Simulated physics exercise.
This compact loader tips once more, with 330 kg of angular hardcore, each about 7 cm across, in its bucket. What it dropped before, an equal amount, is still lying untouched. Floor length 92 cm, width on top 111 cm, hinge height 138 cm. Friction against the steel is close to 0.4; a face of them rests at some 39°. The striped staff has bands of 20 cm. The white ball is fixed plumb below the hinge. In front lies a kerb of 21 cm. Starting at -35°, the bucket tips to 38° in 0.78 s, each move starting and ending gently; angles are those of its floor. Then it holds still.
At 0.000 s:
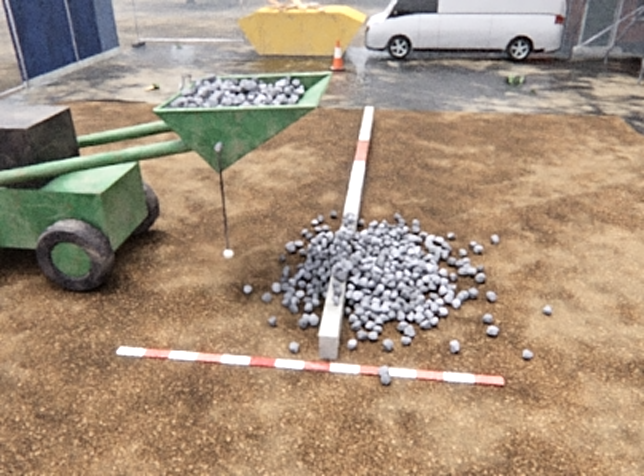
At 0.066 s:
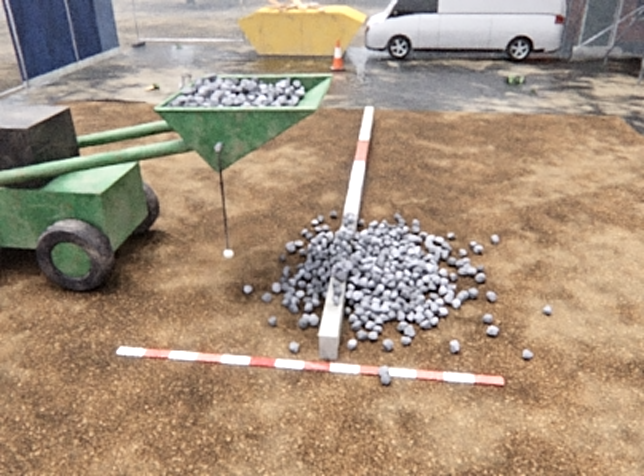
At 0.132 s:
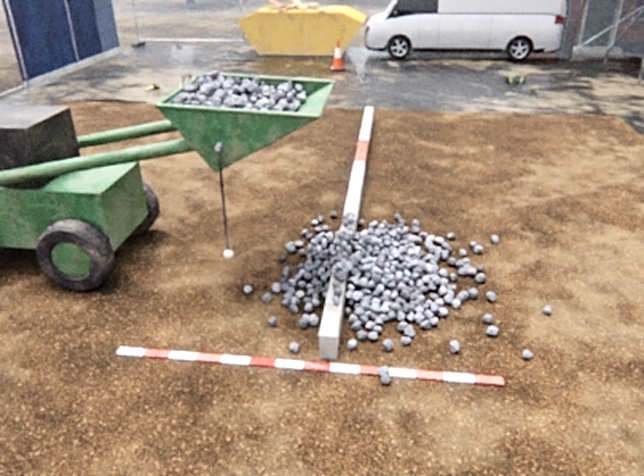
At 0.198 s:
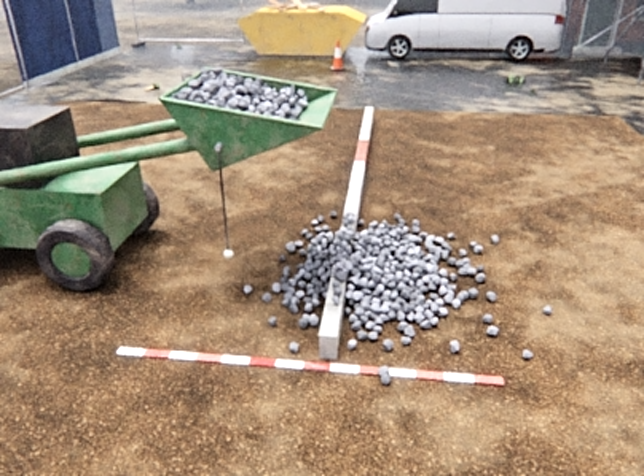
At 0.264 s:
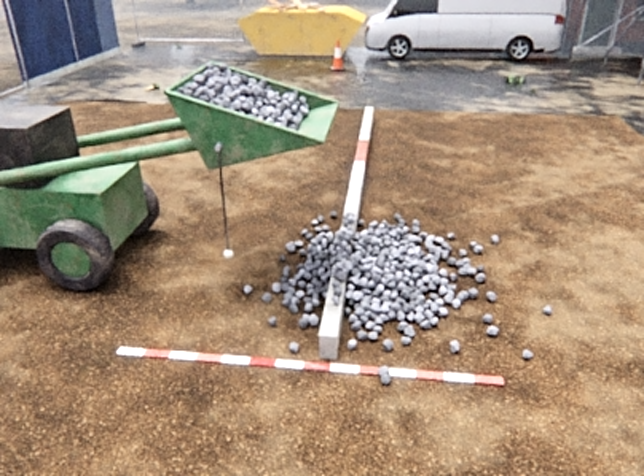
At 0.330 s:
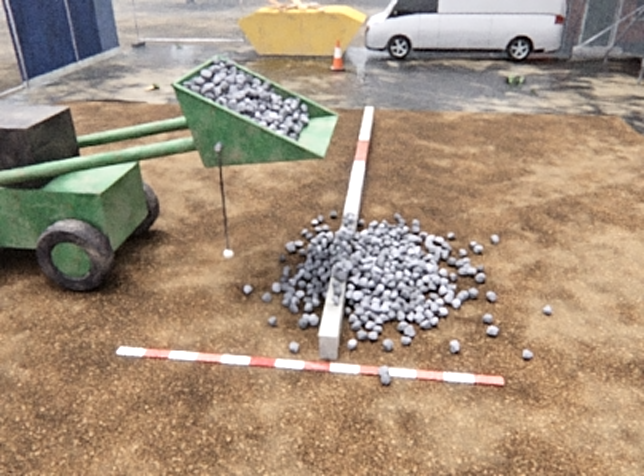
A green loader's bucket full of grey stones slowly tilted down toward the right, its stones staying inside, while the pile of similar stones lying across the kerb in front of it didn't move.
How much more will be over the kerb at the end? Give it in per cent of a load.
Close to 52 parts in a hundred.
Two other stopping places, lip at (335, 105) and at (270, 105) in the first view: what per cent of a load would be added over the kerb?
About 85 and 5 per cent.
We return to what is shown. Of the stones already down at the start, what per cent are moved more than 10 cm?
Roughly 5 per cent of them.
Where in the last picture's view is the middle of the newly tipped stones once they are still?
Around (352, 255).
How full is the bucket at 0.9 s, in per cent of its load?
Roughly 95 per cent is still inside.
After 0.6 s the floor is at 26°; in per cent of one load, 100 in the bucket, 23 on this side of the kerb, 77 over the kerb; the foremost stones are at (495, 277).
After 0.9 s the floor is at 38°; in per cent of one load, 94 in the bucket, 29 on this side of the kerb, 77 over the kerb; the foremost stones are at (495, 277).
After 1.2 s the floor is at 38°; in per cent of one load, 34 in the bucket, 73 on this side of the kerb, 93 over the kerb; the foremost stones are at (495, 277).
After 3.8 s the floor is at 38°; in per cent of one load, 0 in the bucket, 71 on this side of the kerb, 129 over the kerb; the foremost stones are at (499, 277). Net gain over the kerb, 52.
